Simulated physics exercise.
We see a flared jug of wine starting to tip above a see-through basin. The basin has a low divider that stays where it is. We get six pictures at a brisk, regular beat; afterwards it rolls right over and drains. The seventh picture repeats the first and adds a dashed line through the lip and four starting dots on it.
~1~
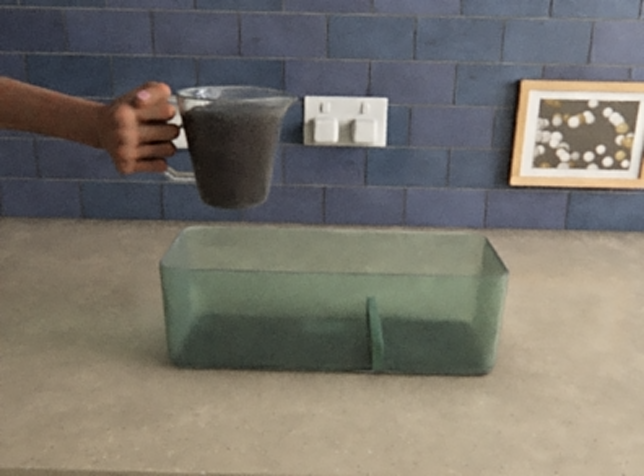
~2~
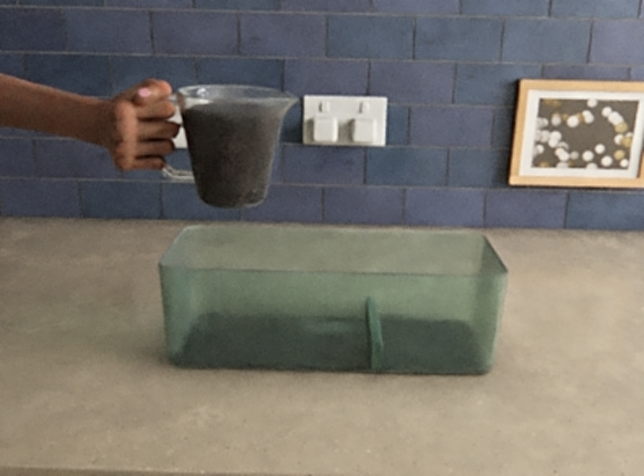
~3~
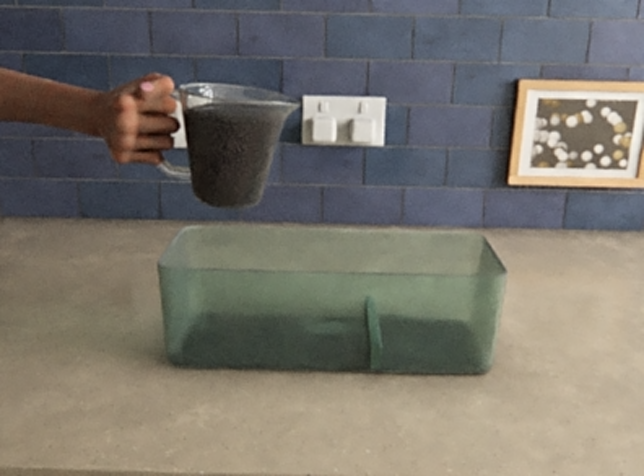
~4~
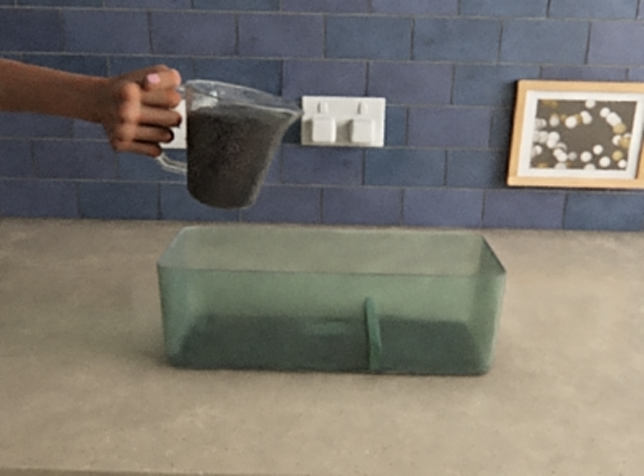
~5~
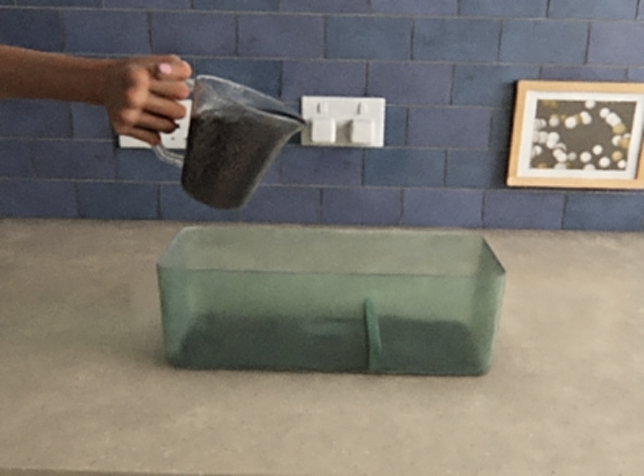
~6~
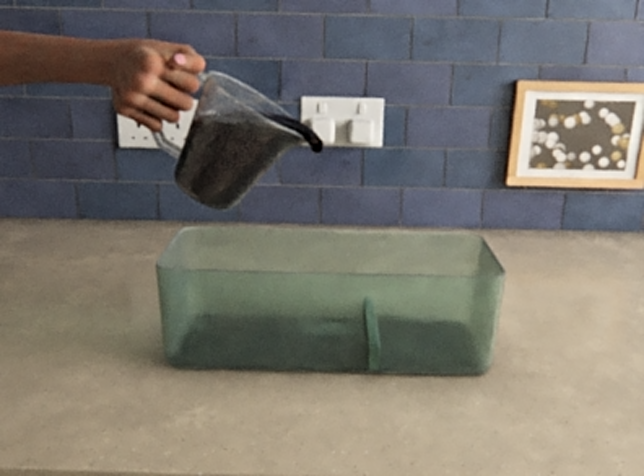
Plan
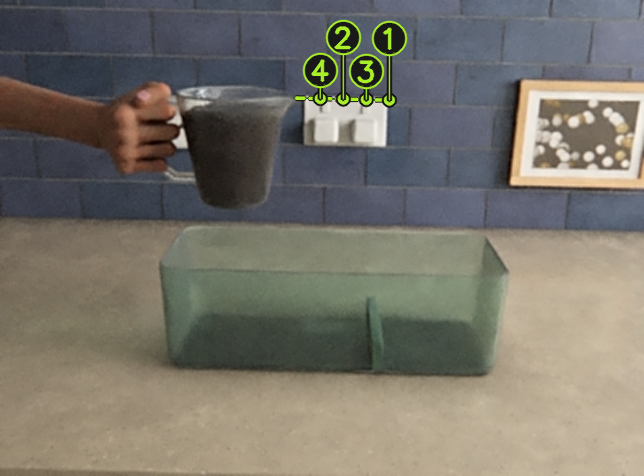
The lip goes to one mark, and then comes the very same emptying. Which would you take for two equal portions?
4 is best.
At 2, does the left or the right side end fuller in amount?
More ends on the right.
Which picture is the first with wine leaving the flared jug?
In picture 6.
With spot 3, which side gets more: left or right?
The right side.
In lime, 1 at (389, 100); 2 at (343, 99); 3 at (366, 99); 4 at (320, 98).
With 1, about 23 % ends left of the wall and 76 % right of it.
With 2, about 34 % ends left of the wall and 65 % right of it.
With 3, about 20 % ends left of the wall and 80 % right of it.
With 4, about 50 % ends left of the wall and 49 % right of it.
